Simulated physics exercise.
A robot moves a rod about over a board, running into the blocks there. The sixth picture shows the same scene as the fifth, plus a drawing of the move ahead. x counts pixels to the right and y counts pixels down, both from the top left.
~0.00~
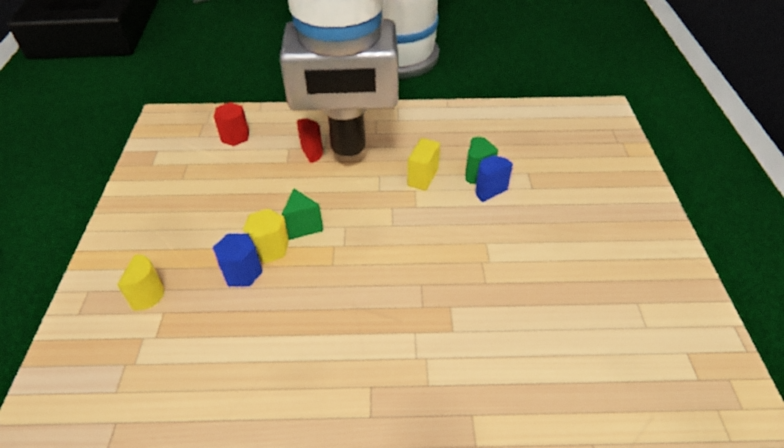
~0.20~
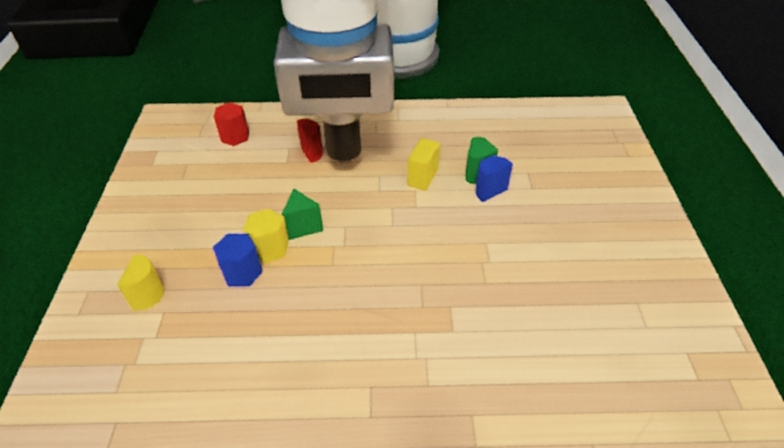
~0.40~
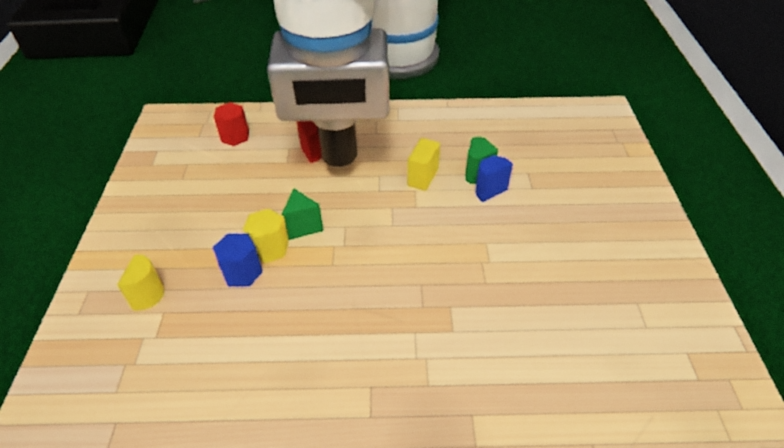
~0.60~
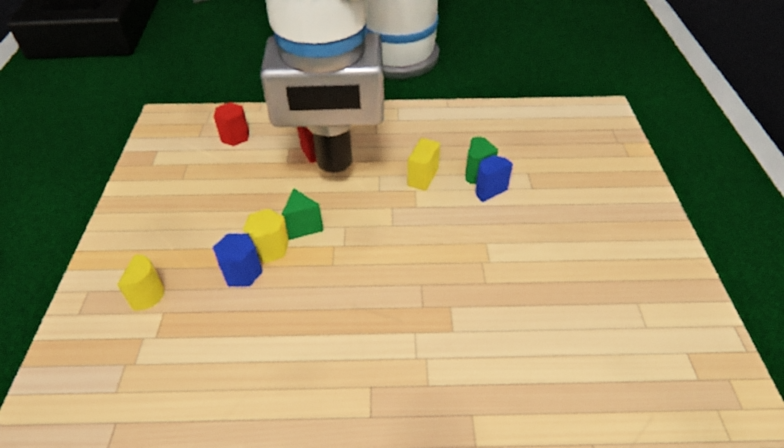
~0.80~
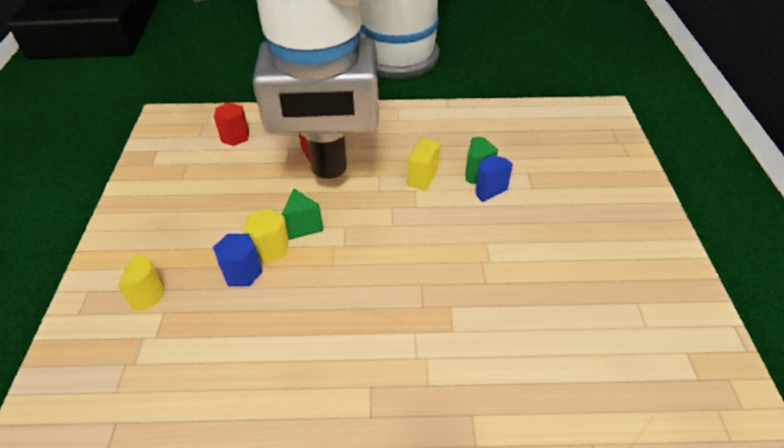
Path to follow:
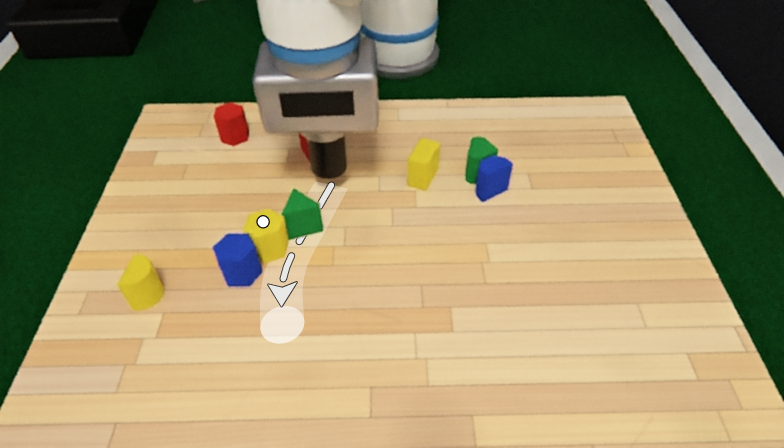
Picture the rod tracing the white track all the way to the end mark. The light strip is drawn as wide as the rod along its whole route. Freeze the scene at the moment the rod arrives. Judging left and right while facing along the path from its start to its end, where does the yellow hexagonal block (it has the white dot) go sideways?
It moves off to the right.
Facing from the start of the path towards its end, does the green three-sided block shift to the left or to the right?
It goes toward the left-hand side.
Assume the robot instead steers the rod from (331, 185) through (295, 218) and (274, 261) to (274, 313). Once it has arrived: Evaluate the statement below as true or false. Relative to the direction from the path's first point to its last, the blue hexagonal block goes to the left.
False - the claim does not hold.
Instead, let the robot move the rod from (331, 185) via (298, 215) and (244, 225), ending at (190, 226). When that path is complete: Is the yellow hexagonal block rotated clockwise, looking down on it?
Yes, it checks out.
The line goes from (331, 185) over (297, 246) to (282, 324); the dot is on the yellow hexagonal block.
On the path given first. One third of the way, rod (305, 208); blue hexagonal block (228, 248); yellow hexagonal block (263, 229), turned 40° clockwise; green three-sided block (293, 222), turned 25° anticlockwise.
Two thirds of the way, rod (281, 253); blue hexagonal block (199, 258), turned 35° anticlockwise; yellow hexagonal block (239, 246), turned 110° clockwise; green three-sided block (274, 271), turned 35° anticlockwise.
At the end, rod (278, 308); blue hexagonal block (195, 258), turned 40° anticlockwise; yellow hexagonal block (237, 250), turned 125° clockwise; green three-sided block (268, 331), turned 30° anticlockwise; red D-shaped block unmoved.
